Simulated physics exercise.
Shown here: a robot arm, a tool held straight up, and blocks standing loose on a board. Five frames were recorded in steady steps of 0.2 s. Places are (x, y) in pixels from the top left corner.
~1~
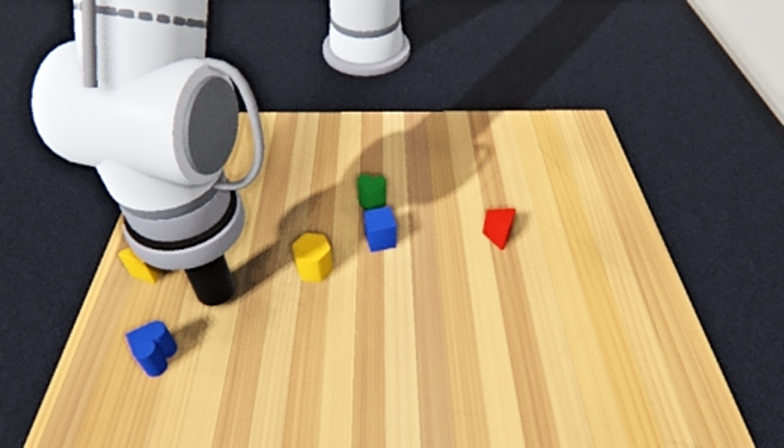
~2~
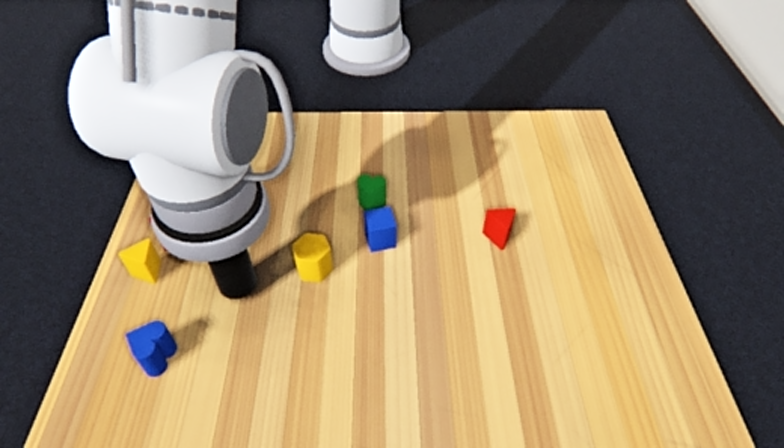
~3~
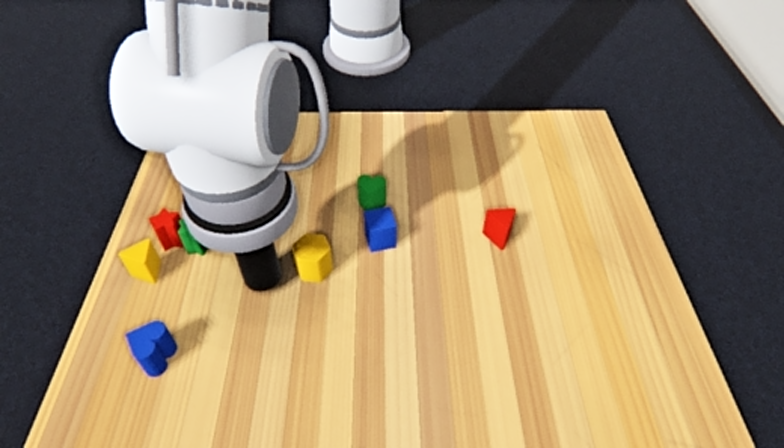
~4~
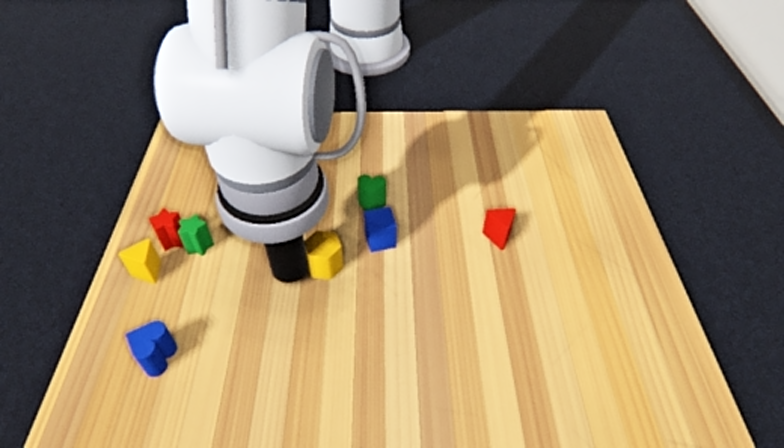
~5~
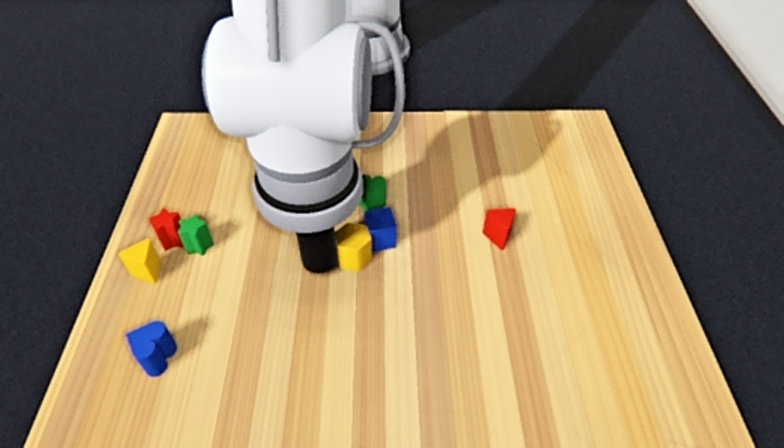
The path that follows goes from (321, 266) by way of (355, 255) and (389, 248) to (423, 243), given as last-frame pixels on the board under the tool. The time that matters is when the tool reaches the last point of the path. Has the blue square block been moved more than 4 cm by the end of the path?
Yes - that is the case.
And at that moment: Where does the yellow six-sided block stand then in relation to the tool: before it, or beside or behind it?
It is driven along in front.
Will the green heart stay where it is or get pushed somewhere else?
It keeps its position.
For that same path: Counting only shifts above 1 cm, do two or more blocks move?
Yes.
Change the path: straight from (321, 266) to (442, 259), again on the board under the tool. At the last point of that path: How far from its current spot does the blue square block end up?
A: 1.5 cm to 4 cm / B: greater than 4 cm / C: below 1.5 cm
A.
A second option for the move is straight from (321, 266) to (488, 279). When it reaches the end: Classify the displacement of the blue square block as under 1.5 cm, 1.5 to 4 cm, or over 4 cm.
Between 1.5 and 4 cm.
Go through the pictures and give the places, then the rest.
In the first picture, lower end of the tool at (216, 291), tops of blocks, yellow six-sided block at (311, 247), green heart at (371, 182), blue square block at (380, 218).
In the second picture, tool at (238, 284), blocks as before.
In the third picture, tool at (263, 277), blocks as before.
In the fourth picture, tool at (290, 268), yellow six-sided block at (322, 244).
In the fifth picture, tool at (320, 260), yellow six-sided block at (352, 236), green heart at (371, 182), blue square block at (380, 218).
What follows on the original path. One third of the way, tool at (355, 249); yellow six-sided block at (389, 231); blue square block at (401, 210), turned 55° anticlockwise.
Two thirds of the way, tool at (389, 241); yellow six-sided block at (424, 229), turned 25° clockwise; blue square block at (410, 204), turned 75° anticlockwise.
At the end, tool at (423, 237); yellow six-sided block at (459, 230), turned 45° clockwise; green heart not moved; blue square block at (415, 198), turned 80° anticlockwise.
